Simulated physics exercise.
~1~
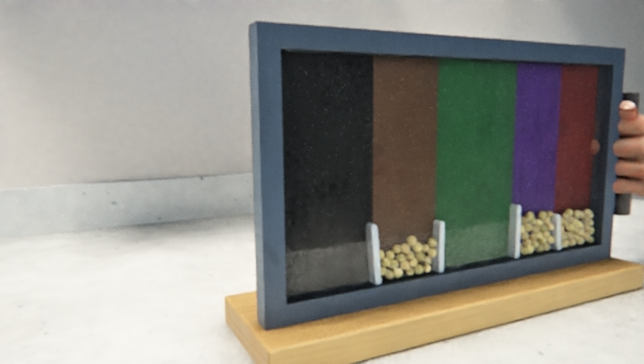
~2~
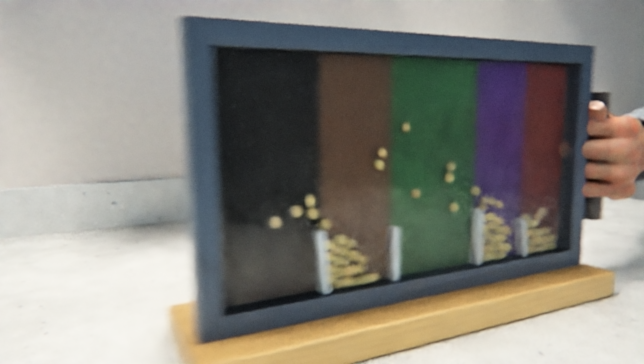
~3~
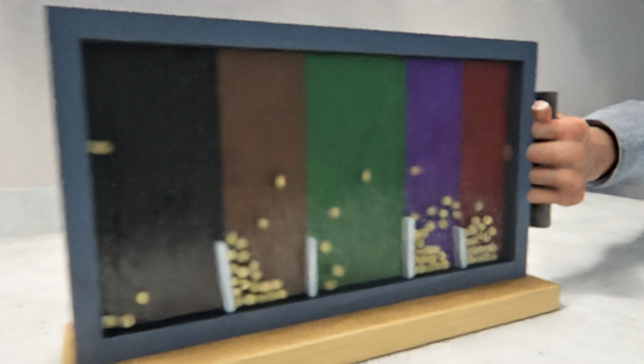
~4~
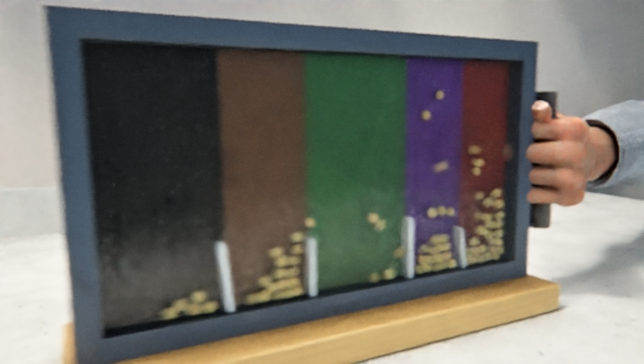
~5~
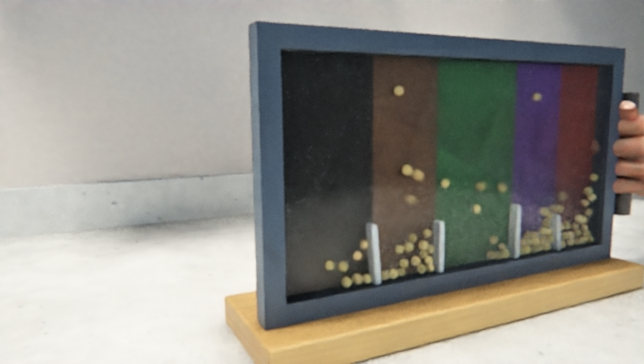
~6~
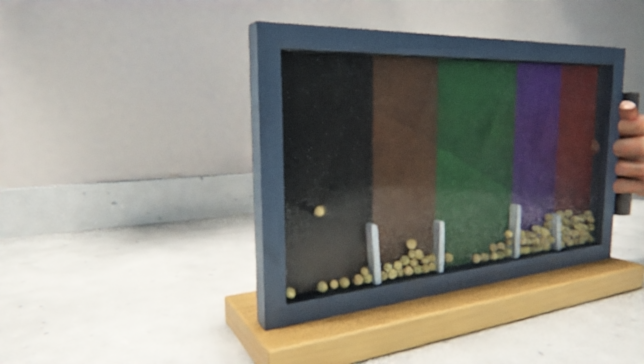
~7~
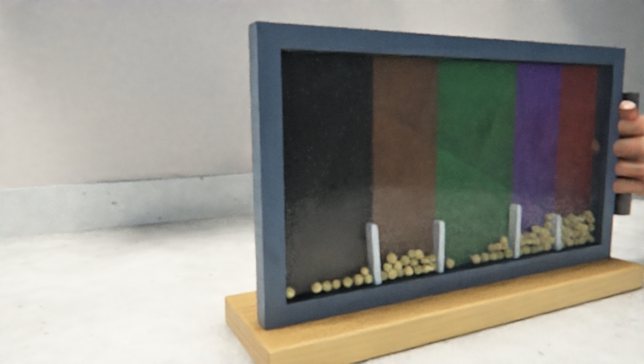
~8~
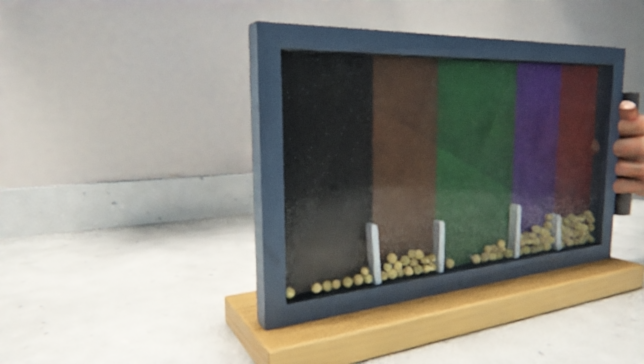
A hand slid a clear-fronted case with coloured strips left and back to the right, tossing the soya beans inside over the low dividers, and they settled with some spread into the black and green strips and the rest in brown, purple and red.
